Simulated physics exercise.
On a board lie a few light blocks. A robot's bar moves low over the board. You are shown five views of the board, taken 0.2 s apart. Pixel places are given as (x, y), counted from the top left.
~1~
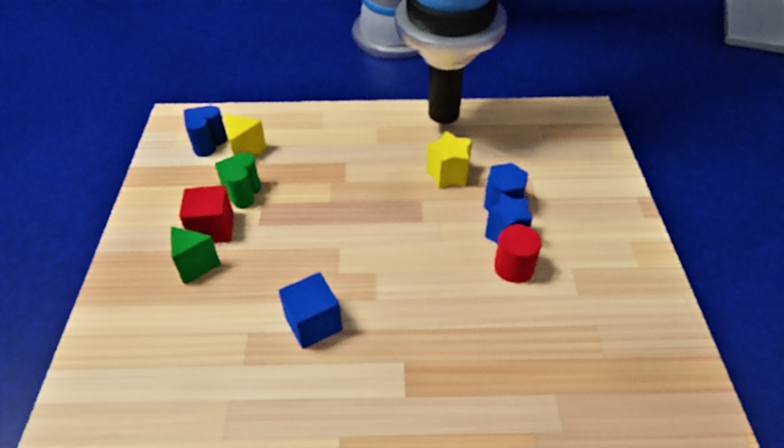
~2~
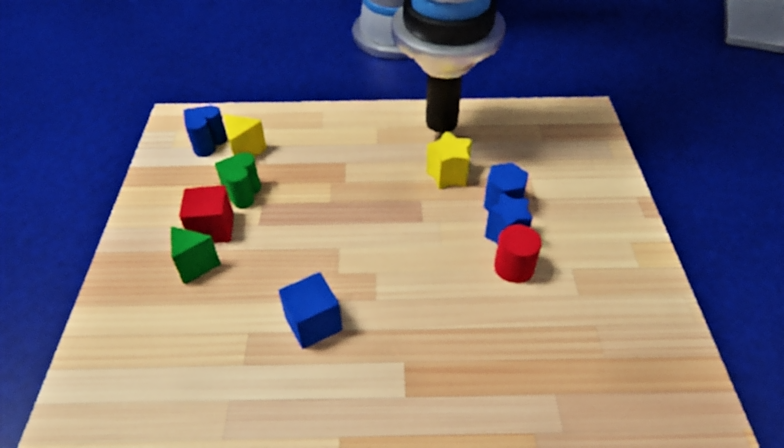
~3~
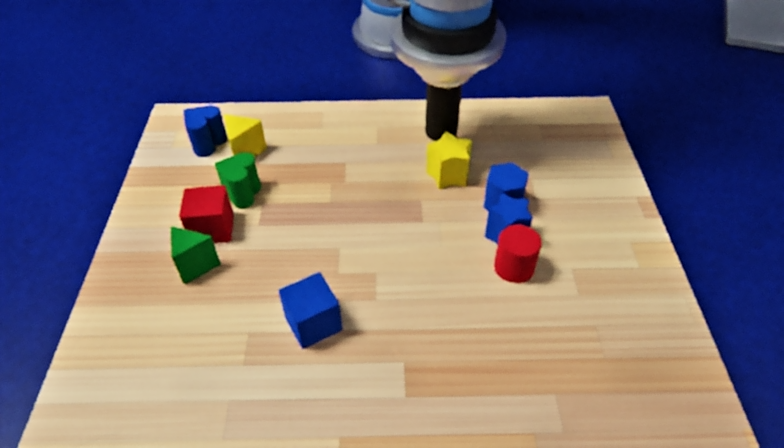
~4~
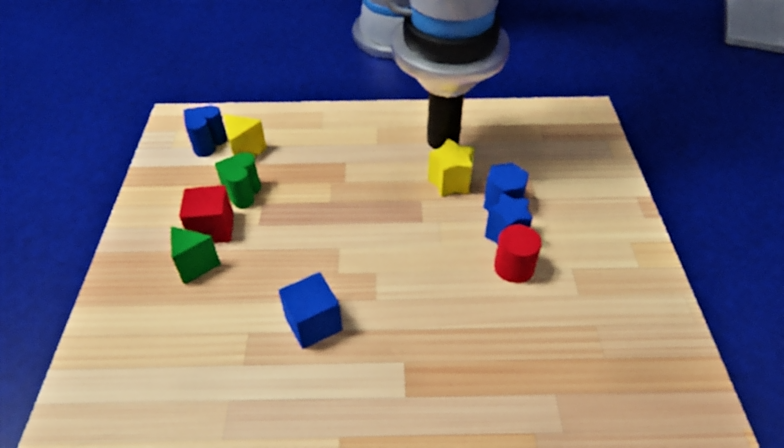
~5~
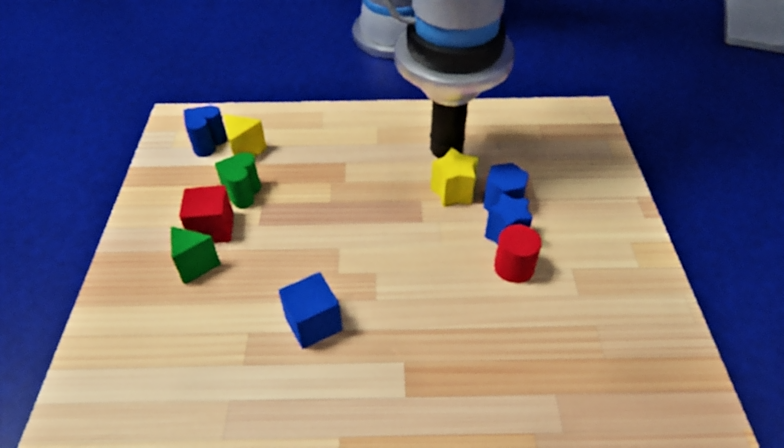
A pale wooden board on a deep blue surface is seen from above at an angle by a still camera. A blue cube lies near the middle, with blue, yellow, green and red blocks at left, and a yellow star, two blue blocks and a red cylinder at right. A robot's black bar moves slightly toward the viewer, reaches the star and pushes it a short way nearer and slightly right.
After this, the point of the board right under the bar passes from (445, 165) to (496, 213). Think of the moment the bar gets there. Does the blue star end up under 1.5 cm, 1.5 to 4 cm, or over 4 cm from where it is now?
It will fall in the lowest band, under 1.5 cm.
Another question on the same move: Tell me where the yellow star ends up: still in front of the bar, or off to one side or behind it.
It is off to the side or behind.
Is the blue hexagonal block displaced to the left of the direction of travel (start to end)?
Yes - that is the case.
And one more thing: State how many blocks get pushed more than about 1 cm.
Two.
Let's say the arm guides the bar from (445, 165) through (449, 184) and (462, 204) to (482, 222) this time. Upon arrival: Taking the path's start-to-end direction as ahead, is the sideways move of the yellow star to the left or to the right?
It is displaced to the right.
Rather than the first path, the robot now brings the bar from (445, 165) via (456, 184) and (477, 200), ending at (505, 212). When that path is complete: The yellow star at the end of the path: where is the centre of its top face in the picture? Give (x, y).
About (473, 200).
The first path, step by step. Halfway along, bar (473, 174); yellow star (465, 185), turned 50° clockwise.
At the end, bar (499, 198); yellow star (471, 197), turned 105° clockwise; blue hexagonal block (540, 189); blue star (516, 212), turned 20° clockwise; red circular block unmoved.
